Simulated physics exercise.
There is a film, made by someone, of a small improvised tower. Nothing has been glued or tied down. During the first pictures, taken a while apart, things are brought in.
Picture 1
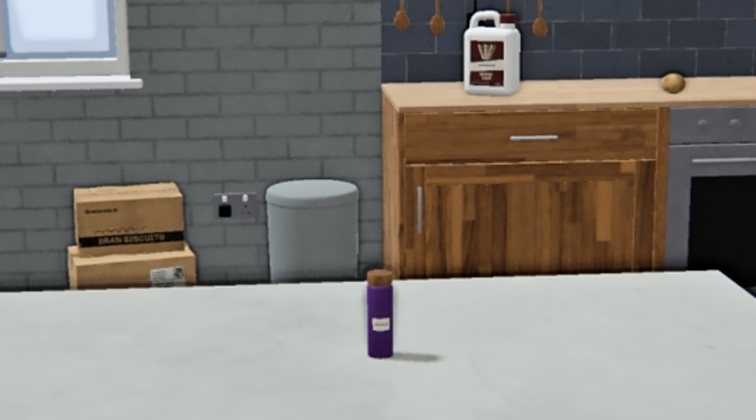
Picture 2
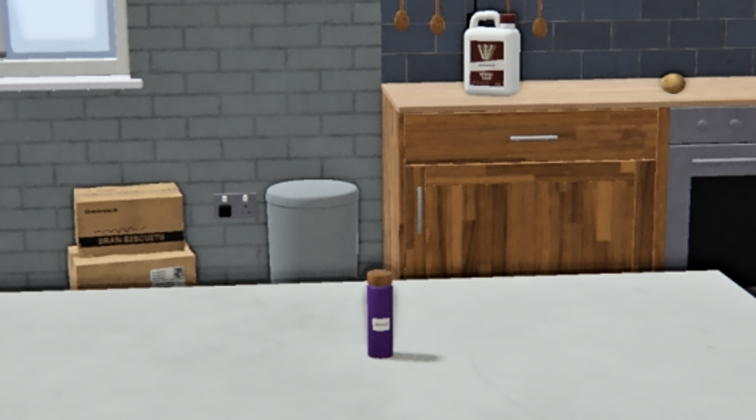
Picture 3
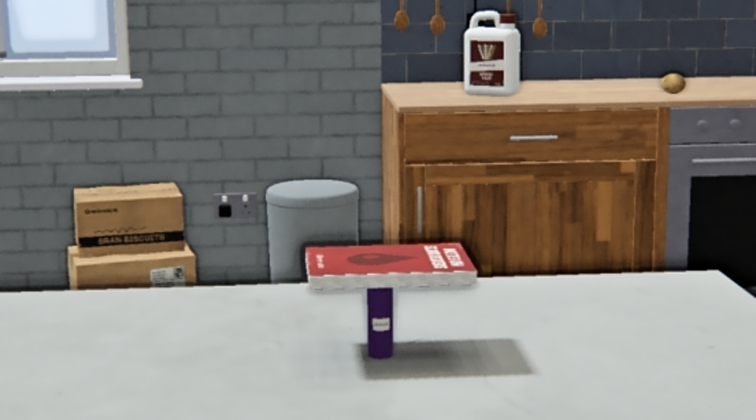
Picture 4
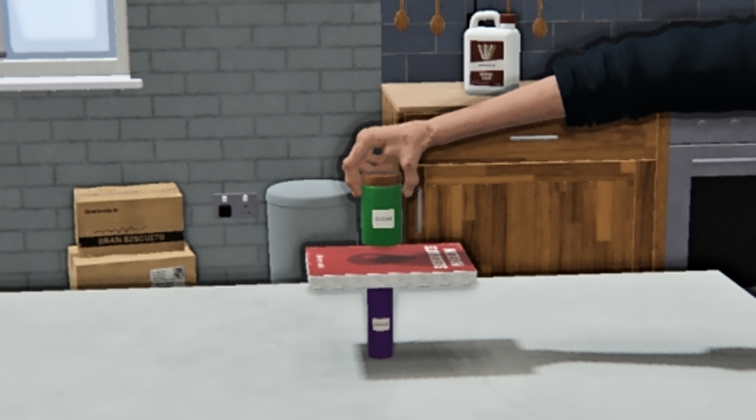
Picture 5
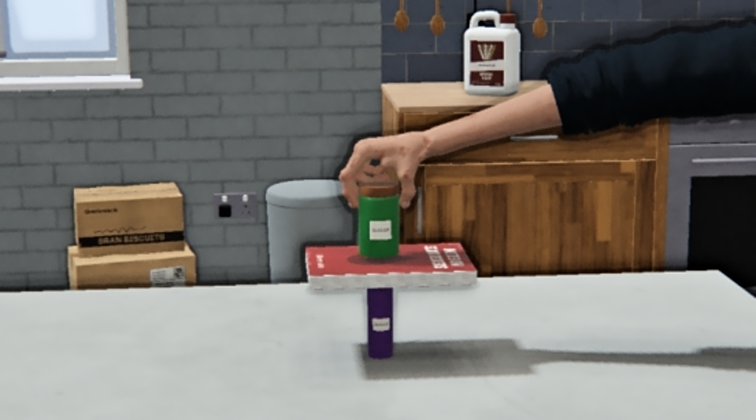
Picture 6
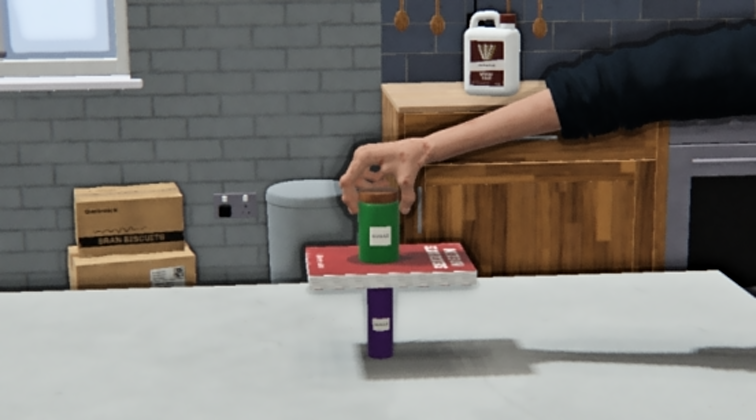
In a kitchen, a red book appears balanced on a purple shaker, then a hand lowers a green jar onto it.
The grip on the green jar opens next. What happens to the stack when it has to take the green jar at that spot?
It remains standing.
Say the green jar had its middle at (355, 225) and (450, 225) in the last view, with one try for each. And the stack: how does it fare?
It does not fall the first time and falls the second time.
Then, 0.30 s on from there, no change.
Then, 0.90 s on from there, green jar resting near (379, 226).
In the end, all 3 unmoved. At the end, from the last picture's camera, green jar near (379, 225). The stack stays up.
